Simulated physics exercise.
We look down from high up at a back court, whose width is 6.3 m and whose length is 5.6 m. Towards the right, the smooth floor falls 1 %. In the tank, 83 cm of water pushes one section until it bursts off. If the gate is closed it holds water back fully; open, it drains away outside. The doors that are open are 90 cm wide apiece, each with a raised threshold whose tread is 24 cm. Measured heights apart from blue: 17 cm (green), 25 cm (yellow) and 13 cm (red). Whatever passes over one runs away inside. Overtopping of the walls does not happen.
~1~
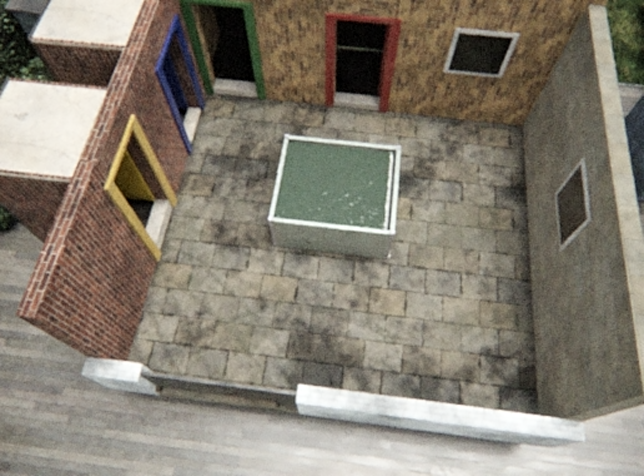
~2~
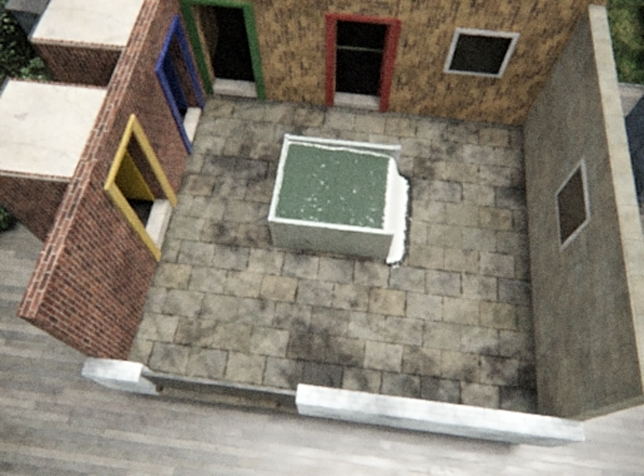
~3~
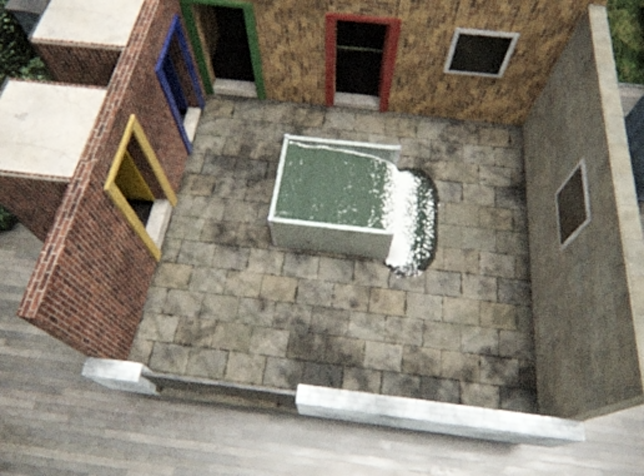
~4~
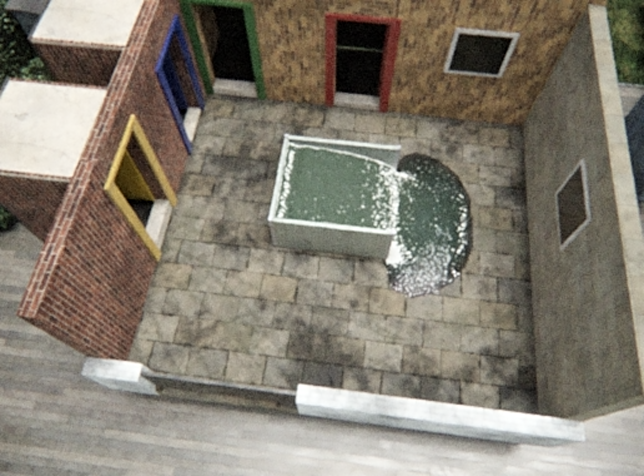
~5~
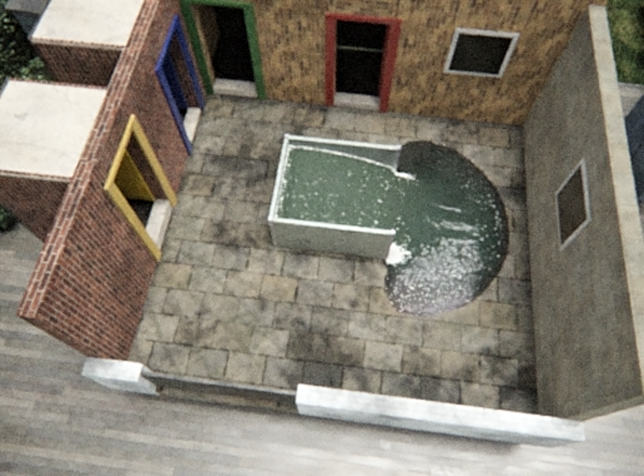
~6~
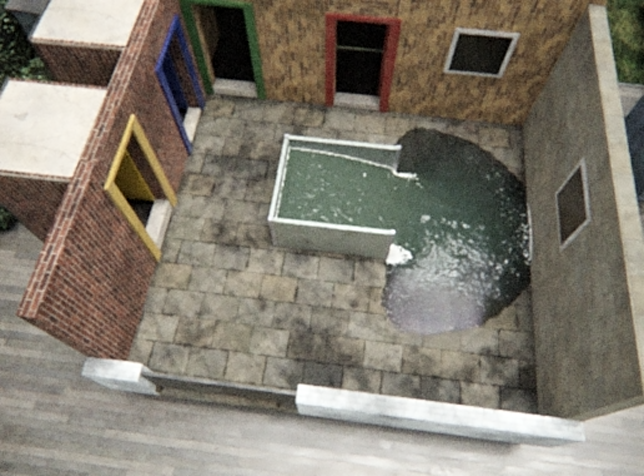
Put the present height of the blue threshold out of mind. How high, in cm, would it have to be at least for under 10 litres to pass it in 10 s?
At least about 15 cm.
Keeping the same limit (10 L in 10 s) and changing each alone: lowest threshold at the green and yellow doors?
You'd want some 9.0 cm at green and some 9.0 cm at yellow.
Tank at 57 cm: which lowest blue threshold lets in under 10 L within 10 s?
Step height: Approx. 8.0 cm.
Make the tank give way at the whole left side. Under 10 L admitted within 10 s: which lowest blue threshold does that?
A height of around 25 cm.
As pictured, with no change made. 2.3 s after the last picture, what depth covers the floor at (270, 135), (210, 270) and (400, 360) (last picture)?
Around 0 cm, 0 cm and 4 cm.
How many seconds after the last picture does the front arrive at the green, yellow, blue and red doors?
Arrival times - green: 3.0 s; yellow: 4.0 s; blue: 3.4 s; red: 2.0 s.
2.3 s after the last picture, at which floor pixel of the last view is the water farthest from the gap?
The tip of the flood lies near (528, 424).
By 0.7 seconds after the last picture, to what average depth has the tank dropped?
The average depth is some 35 cm.
Then, 0.7 s after the last picture water covers 30 % of the floor, deepest (46 cm) near (519, 231); it has not reached the blue door.
Then, 2.3 s after the last picture water covers 50 % of the floor, deepest (34 cm) near (528, 424); it has not reached the blue door.
Then, 9.3 s after the last picture water covers 100 % of the floor, deepest (11 cm) near (264, 389); 7 cm at the blue door, 125 litres in over its 6 cm threshold.
At the blue door as built, the water peaked near 17 cm, 4.3 s after the last picture.
Run again over the same 10 s with other heights there, 17 litres in over 13.5 cm, 2 litres over 18.5 cm. The limit of 10 litres is kept from about 15 cm up.
